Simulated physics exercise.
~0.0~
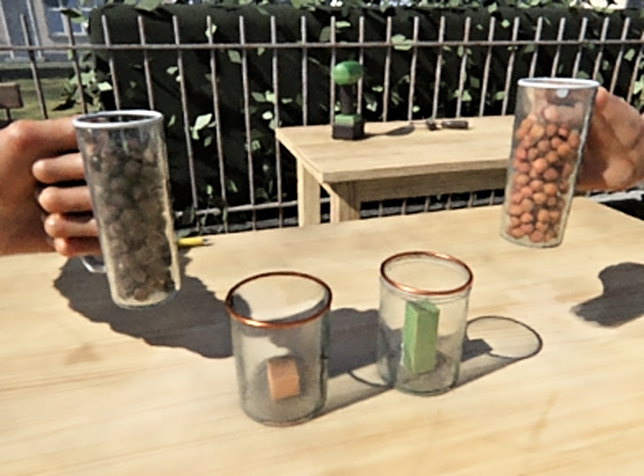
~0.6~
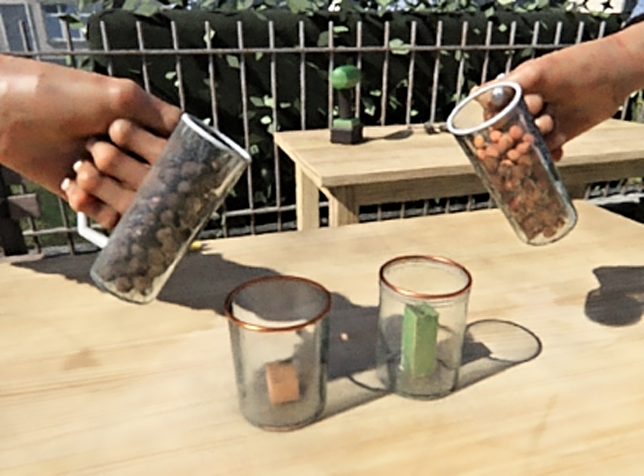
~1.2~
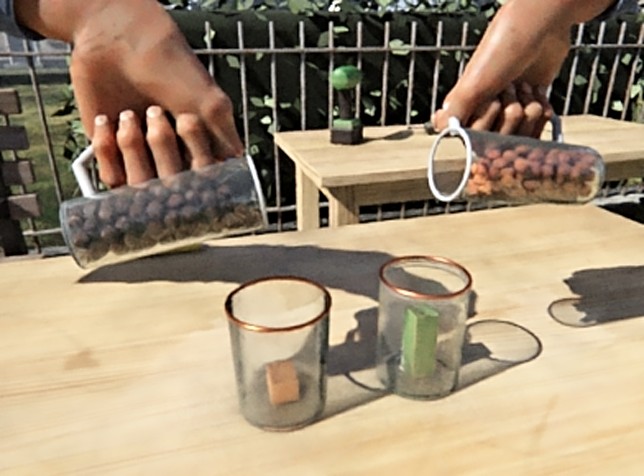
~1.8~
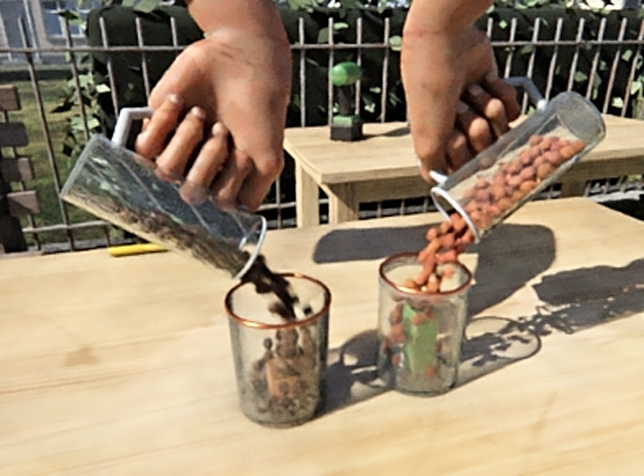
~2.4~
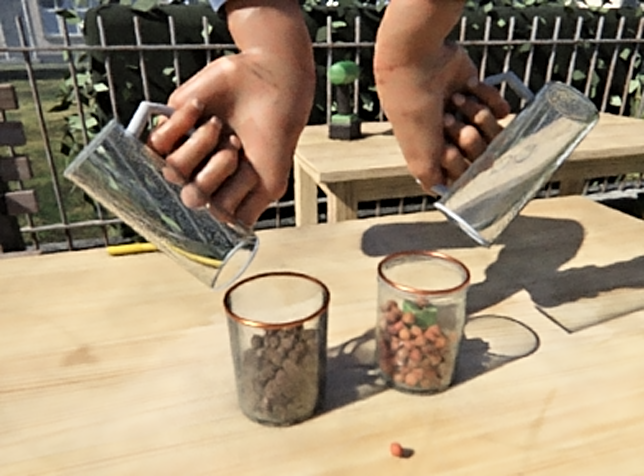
Two hands hold clear handled cups above a pale wooden table outdoors, seen from slightly above by a gently swaying camera, with a metal fence and leafy hedge behind. The left cup holds dark brown pieces and the right one reddish-orange pieces. Below stand two copper-rimmed glasses, the left with a small orange block inside, the right with a taller green one. The hands tilt the cups onto their sides, then bring them over the glasses and pour. Finally both cups are empty, the orange block is buried, the green block's top still shows, and one reddish piece lies on the table.
